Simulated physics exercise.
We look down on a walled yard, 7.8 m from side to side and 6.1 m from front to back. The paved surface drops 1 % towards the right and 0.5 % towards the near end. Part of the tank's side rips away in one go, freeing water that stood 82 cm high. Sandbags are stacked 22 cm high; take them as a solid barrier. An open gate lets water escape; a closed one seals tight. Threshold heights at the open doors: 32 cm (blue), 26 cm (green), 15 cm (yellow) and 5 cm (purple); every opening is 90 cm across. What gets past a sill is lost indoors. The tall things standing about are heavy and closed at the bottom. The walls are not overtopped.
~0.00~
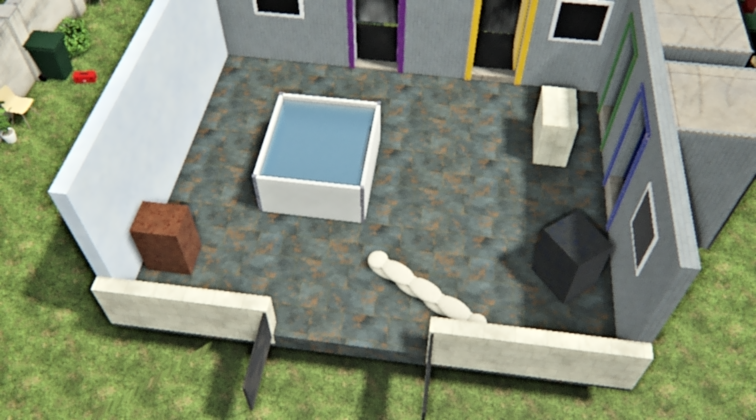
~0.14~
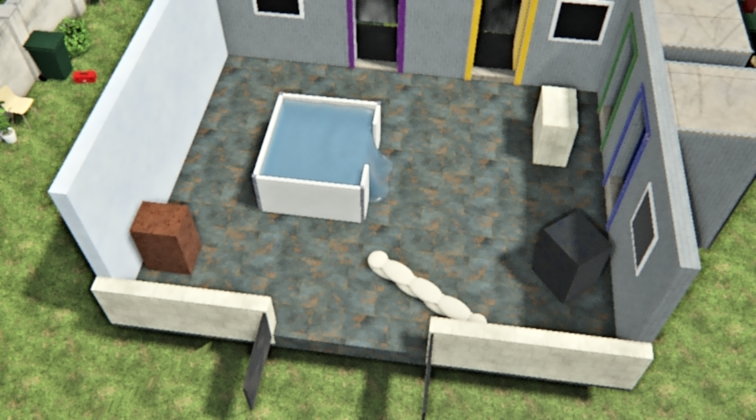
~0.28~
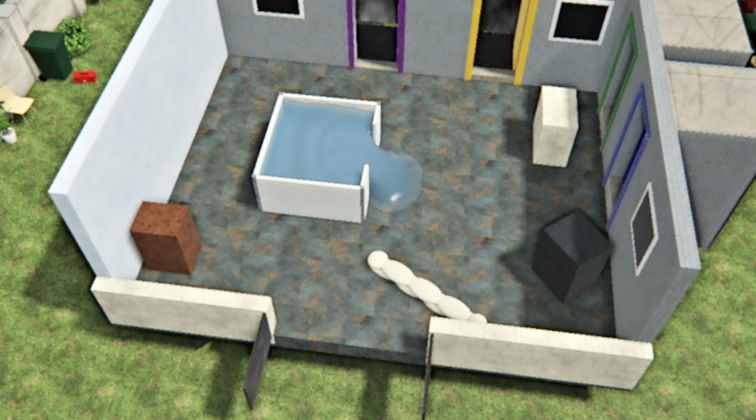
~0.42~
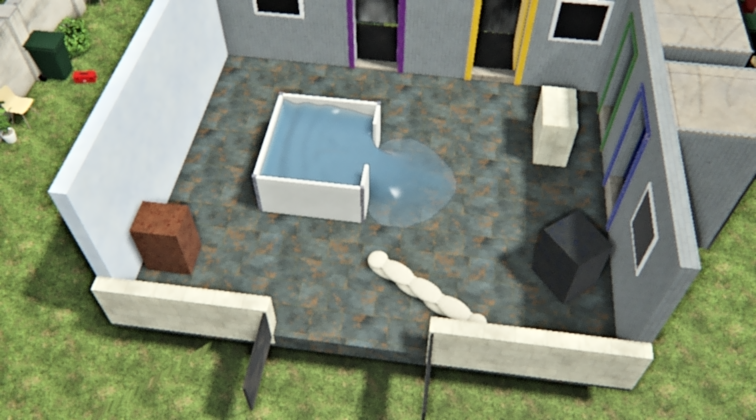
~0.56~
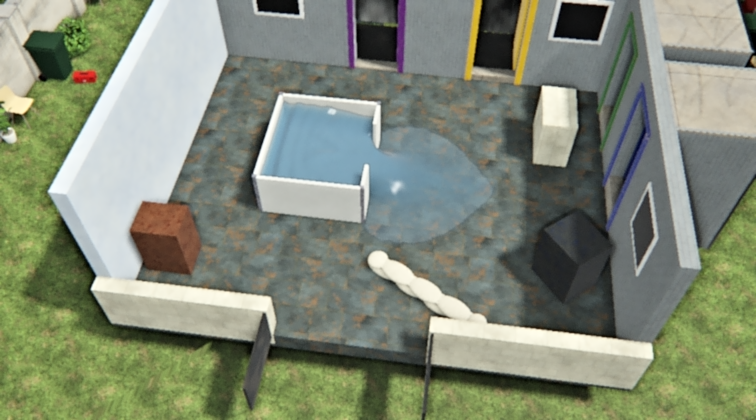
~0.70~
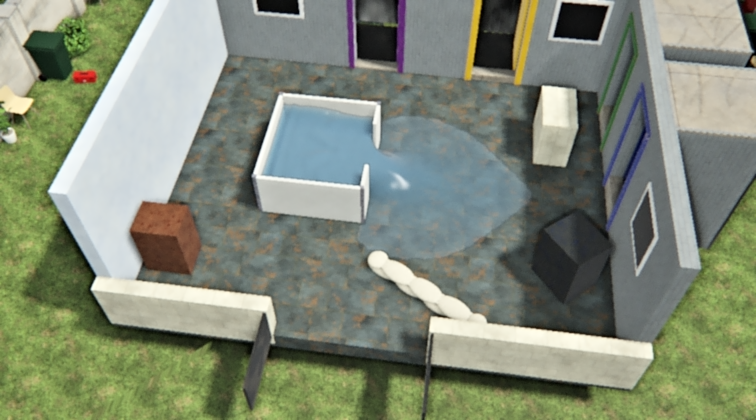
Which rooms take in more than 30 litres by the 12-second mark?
Within that time: At the blue door it stays under the limit; at the green door it does not reach the limit; at the yellow door it keeps below the limit; at the purple door it does not reach the limit.
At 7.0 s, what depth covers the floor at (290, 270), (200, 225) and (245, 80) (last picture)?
In that order: 1, 0 and 1 cm.
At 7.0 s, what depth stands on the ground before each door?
In cm: Blue 16, green 12, yellow 9, purple 3.
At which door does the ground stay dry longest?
It is the purple one.
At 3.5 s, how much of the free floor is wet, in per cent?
Some 45 per cent of it.
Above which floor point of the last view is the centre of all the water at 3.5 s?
Around (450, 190).
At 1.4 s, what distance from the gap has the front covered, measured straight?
Roughly 4.2 m.
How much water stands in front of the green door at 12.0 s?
Some 12.5 cm.
After 1.4 s water covers 35 % of the floor and is deepest (42 cm) near (377, 182); blue door 25 cm at the sill, 0 L in, green door not reached, yellow door not reached, purple door not reached.
After 2.2 s water covers 40 % of the floor and is deepest (34 cm) near (599, 239); blue door 32 cm at the sill, 0 L in, green door 4 cm at the sill, 0 L in, yellow door 10 cm at the sill, 0 L in, purple door not reached.
After 3.5 s water covers 45 % of the floor and is deepest (26 cm) near (591, 128); blue door 17 cm at the sill, 0 L in, green door 19 cm at the sill, 0 L in, yellow door 9 cm at the sill, 0 L in, purple door not reached.
After 7.0 s water covers 65 % of the floor and is deepest (18 cm) near (607, 364); blue door 16 cm at the sill, 0 L in, green door 12 cm at the sill, 0 L in, yellow door 9 cm at the sill, 2 L in, purple door 3 cm at the sill, 0 L in.
After 12.0 s water covers 95 % of the floor and is deepest (14 cm) near (590, 115); blue door 12 cm at the sill, 0 L in, green door 13 cm at the sill, 0 L in, yellow door 10 cm at the sill, 2 L in, purple door 4 cm at the sill, 0 L in.
